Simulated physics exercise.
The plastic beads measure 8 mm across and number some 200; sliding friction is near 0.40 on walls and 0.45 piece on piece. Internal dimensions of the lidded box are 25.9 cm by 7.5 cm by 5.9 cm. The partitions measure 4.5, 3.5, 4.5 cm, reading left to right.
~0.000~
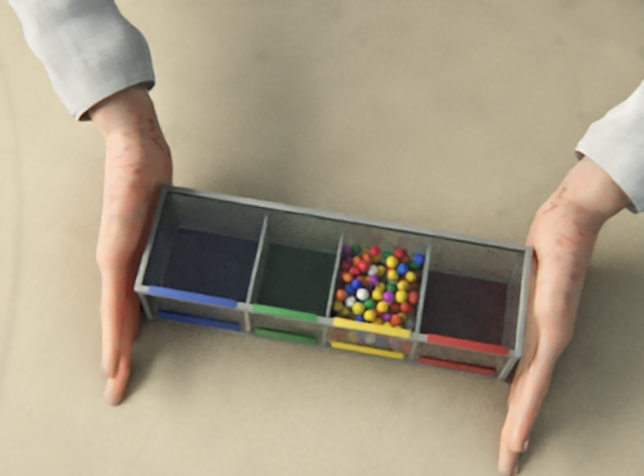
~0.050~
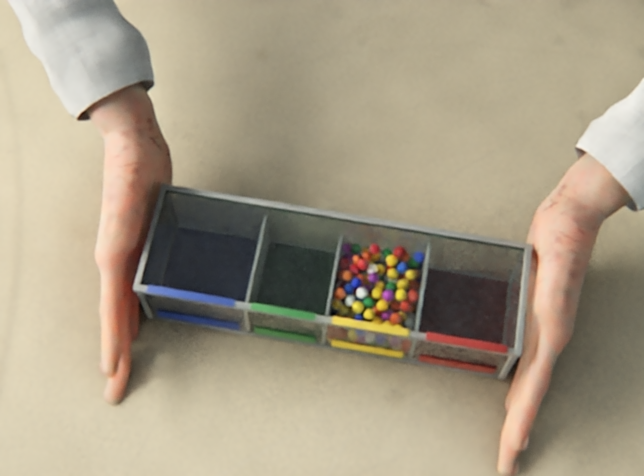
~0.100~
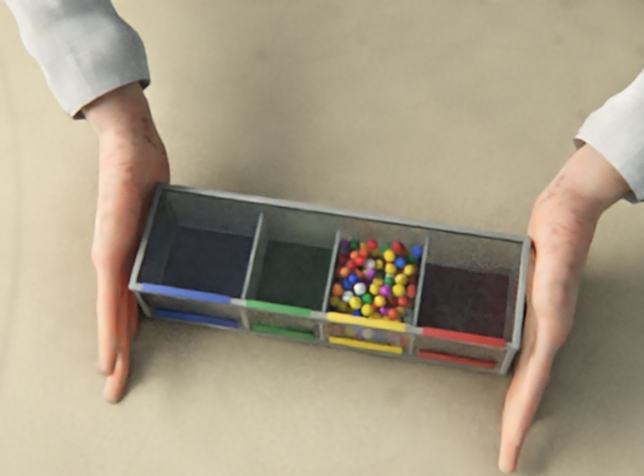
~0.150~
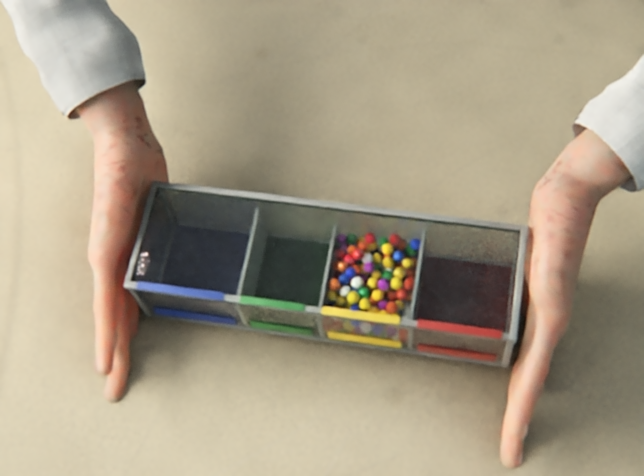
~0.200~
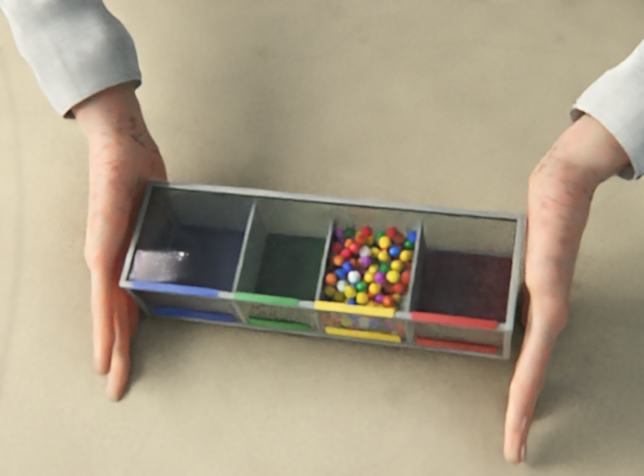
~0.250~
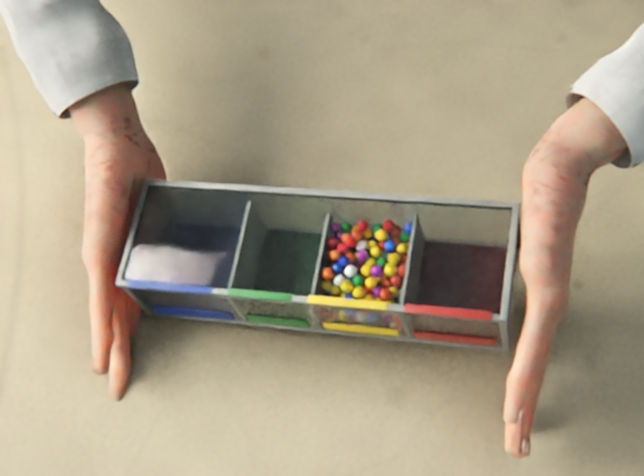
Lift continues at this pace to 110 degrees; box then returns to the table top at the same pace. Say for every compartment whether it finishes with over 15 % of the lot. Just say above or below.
Red compartment below, blue compartment above, green compartment above, yellow compartment below.
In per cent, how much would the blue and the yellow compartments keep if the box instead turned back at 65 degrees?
In that case blue 5; yellow 80.
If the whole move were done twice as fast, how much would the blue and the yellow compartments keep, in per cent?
I'd expect blue at 70 percent and yellow at 0 percent.
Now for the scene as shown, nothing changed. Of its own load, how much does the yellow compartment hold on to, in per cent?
About 0 in a hundred.
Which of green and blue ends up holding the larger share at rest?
It's the blue one that holds more.
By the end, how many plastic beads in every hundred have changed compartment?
It works out to about 100 per cent.
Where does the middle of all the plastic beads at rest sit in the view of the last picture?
When it all comes to rest, the middle is near (208, 270).
After 1.65 s, tilt 110 degrees; blue 45 %, green 30 %, yellow 25 %.
After 2.58 s, tilt 51 degrees; blue 80 %, green 20 %.
After 3.51 s, tilt 0 degrees; blue 80 %, green 20 %.
By 4.1 s all is still; red 0 %, blue 80 %, green 20 %, yellow 0 %.
